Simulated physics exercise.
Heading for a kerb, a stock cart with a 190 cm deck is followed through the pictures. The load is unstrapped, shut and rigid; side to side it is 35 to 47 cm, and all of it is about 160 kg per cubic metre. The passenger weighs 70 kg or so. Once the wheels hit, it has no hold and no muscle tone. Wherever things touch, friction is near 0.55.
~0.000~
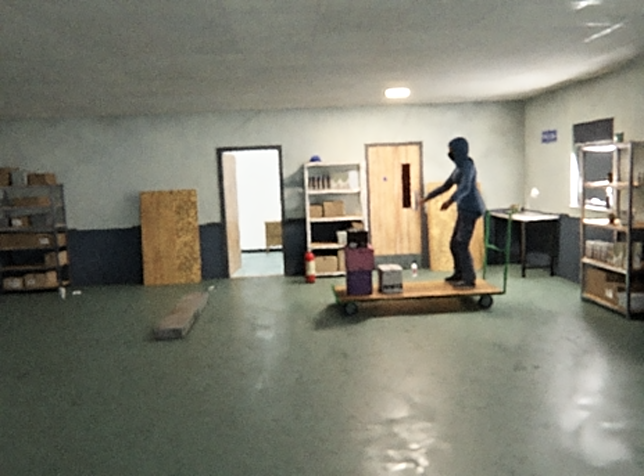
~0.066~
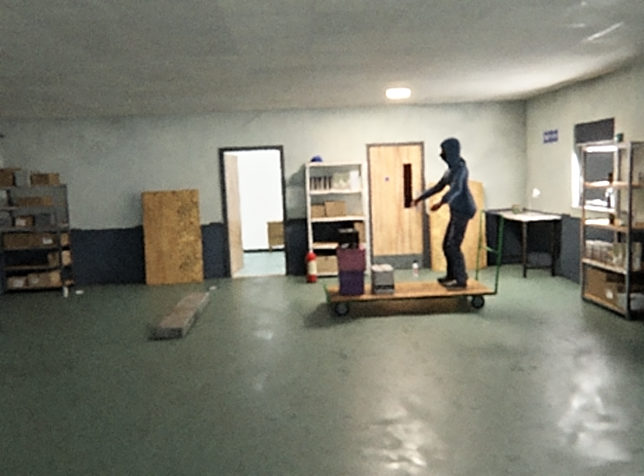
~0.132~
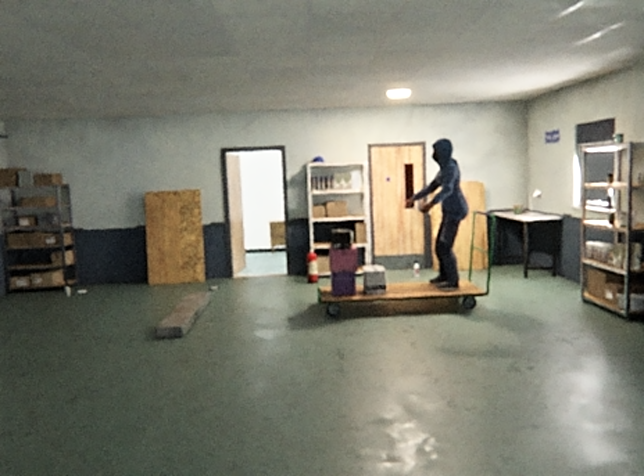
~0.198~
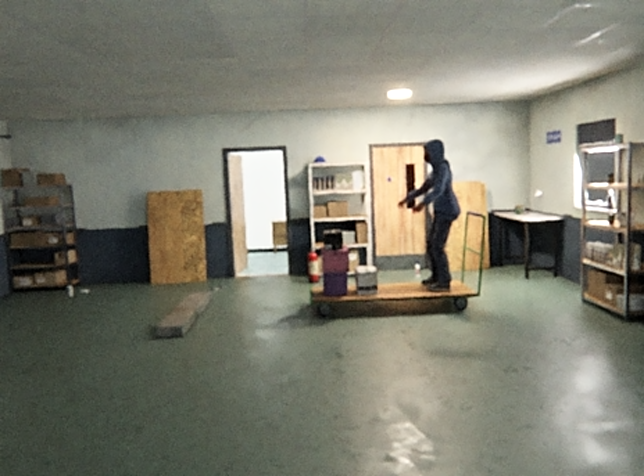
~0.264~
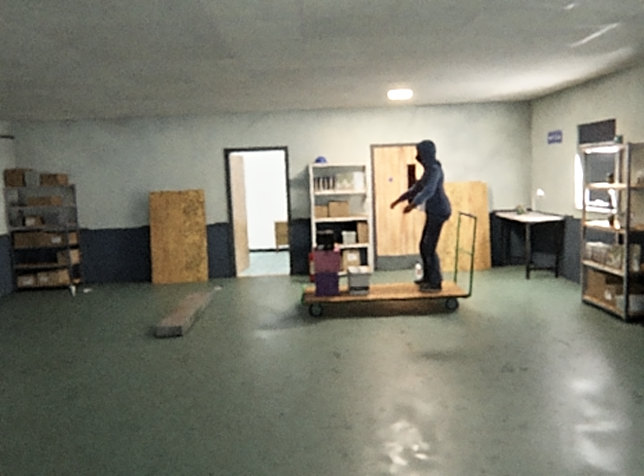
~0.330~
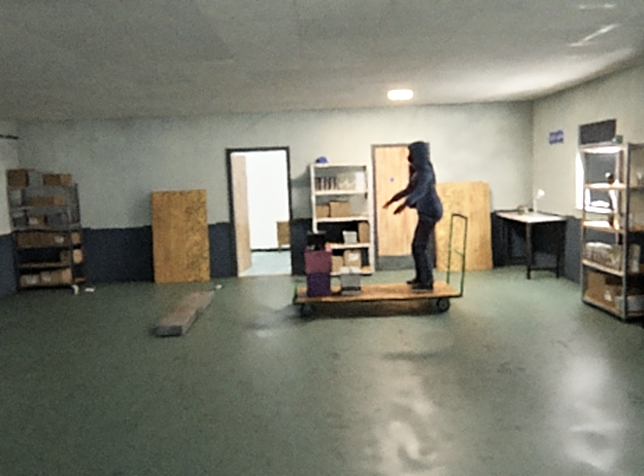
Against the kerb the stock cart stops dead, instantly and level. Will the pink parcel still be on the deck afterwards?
Not on the deck.
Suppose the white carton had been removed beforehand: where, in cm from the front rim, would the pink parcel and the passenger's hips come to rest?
Final spots: Pink 40 cm beyond the front rim, hips 130 cm behind.
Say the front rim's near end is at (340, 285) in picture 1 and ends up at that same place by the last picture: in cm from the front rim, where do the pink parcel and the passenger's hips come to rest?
Pink overshoots the rim by 40 cm, while the hips stay 120 cm short of it.
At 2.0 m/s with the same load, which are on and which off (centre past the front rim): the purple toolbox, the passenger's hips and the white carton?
In that case purple on, hips on, white on.
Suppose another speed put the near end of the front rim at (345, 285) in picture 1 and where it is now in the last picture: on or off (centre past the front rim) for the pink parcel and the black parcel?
In that case the pink item would go over and the black item would go over.
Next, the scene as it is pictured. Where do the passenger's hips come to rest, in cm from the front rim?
Around 130 cm back from the rim.
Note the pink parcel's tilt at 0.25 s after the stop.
Roughly 20 degrees.
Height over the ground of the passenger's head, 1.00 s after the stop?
The head is roughly 60 cm up.
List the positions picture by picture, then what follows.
In the first picture, pink parcel (359, 257), hips (470, 208), rim corner (337, 300); 172 cm short of the stop.
In the second picture, pink parcel (351, 258), hips (462, 208), rim corner (329, 301); 162 cm short of the stop.
In the third picture, pink parcel (343, 258), hips (454, 209), rim corner (320, 301); 152 cm short of the stop.
In the fourth picture, pink parcel (335, 259), hips (446, 210), rim corner (311, 302); 143 cm short of the stop.
In the fifth picture, pink parcel (327, 259), hips (438, 211), rim corner (302, 302); 133 cm short of the stop.
In the sixth picture, pink parcel (319, 259), hips (430, 211), rim corner (294, 302); 124 cm short of the stop. Speed about 1.4 m/s.
Impact comes at 1.19 s.
After 1.44 s the pink parcel is 10 cm behind the rim, tilted 20°, near (198, 262) in the last picture's view.
After 1.74 s the pink parcel is 12 cm past the rim, tilted 45°, near (180, 267) in the last picture's view.
After 2.19 s the pink parcel is 40 cm past the rim, tilted 90°, near (160, 304) in the last picture's view.
When all is still (2.4 s), past the rim, pink parcel, black parcel and purple toolbox; behind it, white carton and the passenger's hips.
